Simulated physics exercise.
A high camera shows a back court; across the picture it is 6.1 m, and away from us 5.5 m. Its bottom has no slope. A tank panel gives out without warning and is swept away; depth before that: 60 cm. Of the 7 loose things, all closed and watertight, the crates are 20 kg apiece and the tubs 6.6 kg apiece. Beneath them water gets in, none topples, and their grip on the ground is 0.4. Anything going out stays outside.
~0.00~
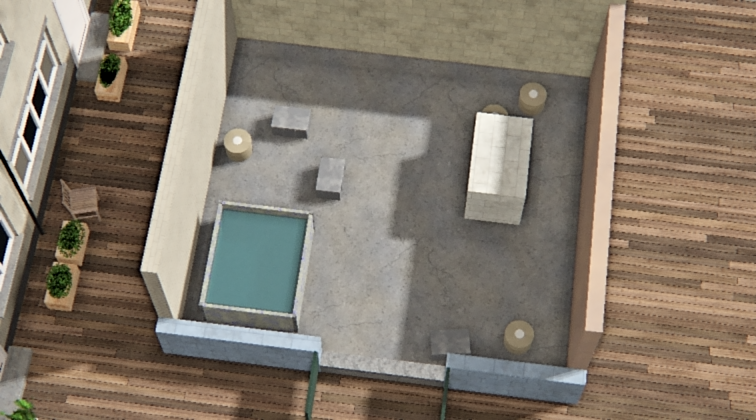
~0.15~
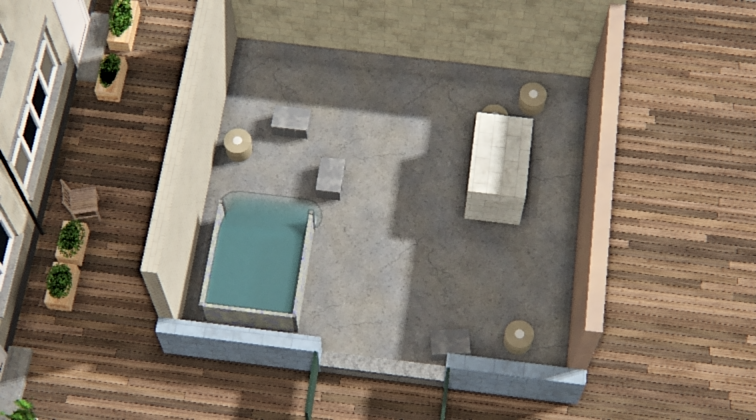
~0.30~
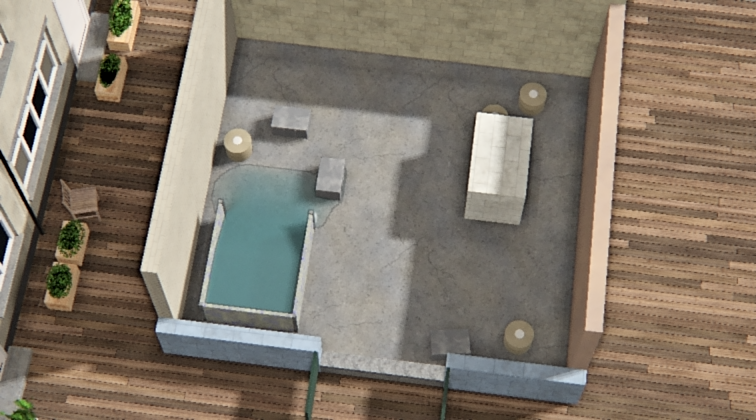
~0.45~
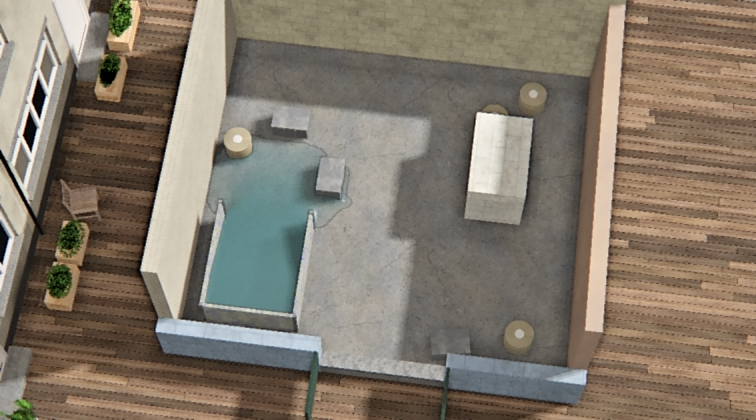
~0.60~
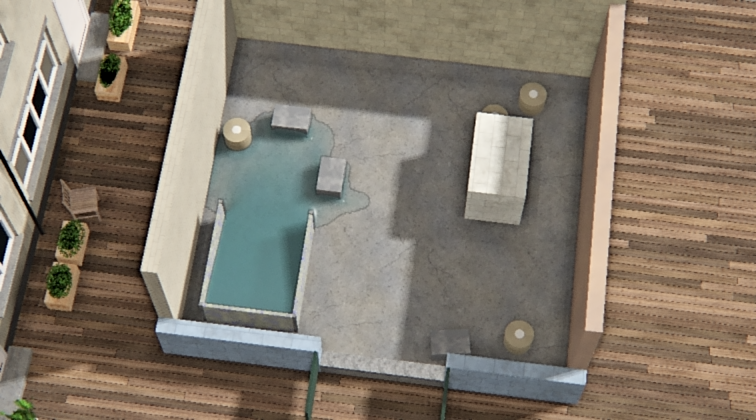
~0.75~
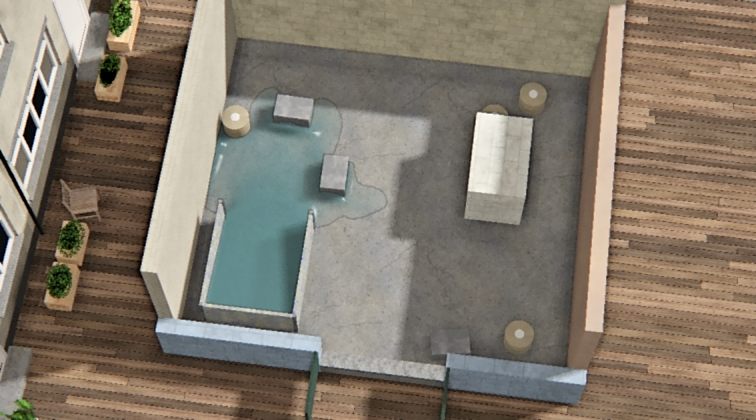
A walled courtyard held a square pool of teal water until its far side gave way, and the water spread across the gray floor, around the blocks, nudging a few things back slightly.
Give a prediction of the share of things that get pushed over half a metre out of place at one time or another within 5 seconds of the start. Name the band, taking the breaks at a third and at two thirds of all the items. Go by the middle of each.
The fraction climbs to two thirds or higher.
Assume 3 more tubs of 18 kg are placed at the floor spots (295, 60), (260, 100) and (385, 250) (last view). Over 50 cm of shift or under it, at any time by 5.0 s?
Taking them one by one: It goes beyond, then it goes beyond, then it stays within.
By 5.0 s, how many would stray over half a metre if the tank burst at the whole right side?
3.
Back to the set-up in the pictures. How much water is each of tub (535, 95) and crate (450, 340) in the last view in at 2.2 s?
First about 0 cm, second about 0 cm.
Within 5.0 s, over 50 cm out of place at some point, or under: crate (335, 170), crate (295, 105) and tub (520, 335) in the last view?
The first is beyond the limit, the second beyond the limit, and the third inside the limit.
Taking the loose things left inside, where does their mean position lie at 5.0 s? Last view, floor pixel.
About (486, 205).
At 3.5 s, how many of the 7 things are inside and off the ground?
It comes to 2.
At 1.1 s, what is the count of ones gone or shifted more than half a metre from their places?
2 of them.
After 1.1 s 2 of 7 are over 50 cm from their spots; 1 afloat.
After 2.2 s 3 of 7 are over 50 cm from their spots; 2 afloat.
After 3.5 s 3 of 7 are over 50 cm from their spots; 2 afloat.
After 5.0 s 5 of 7 are over 50 cm from their spots, and 5 have been at some point; 2 afloat.
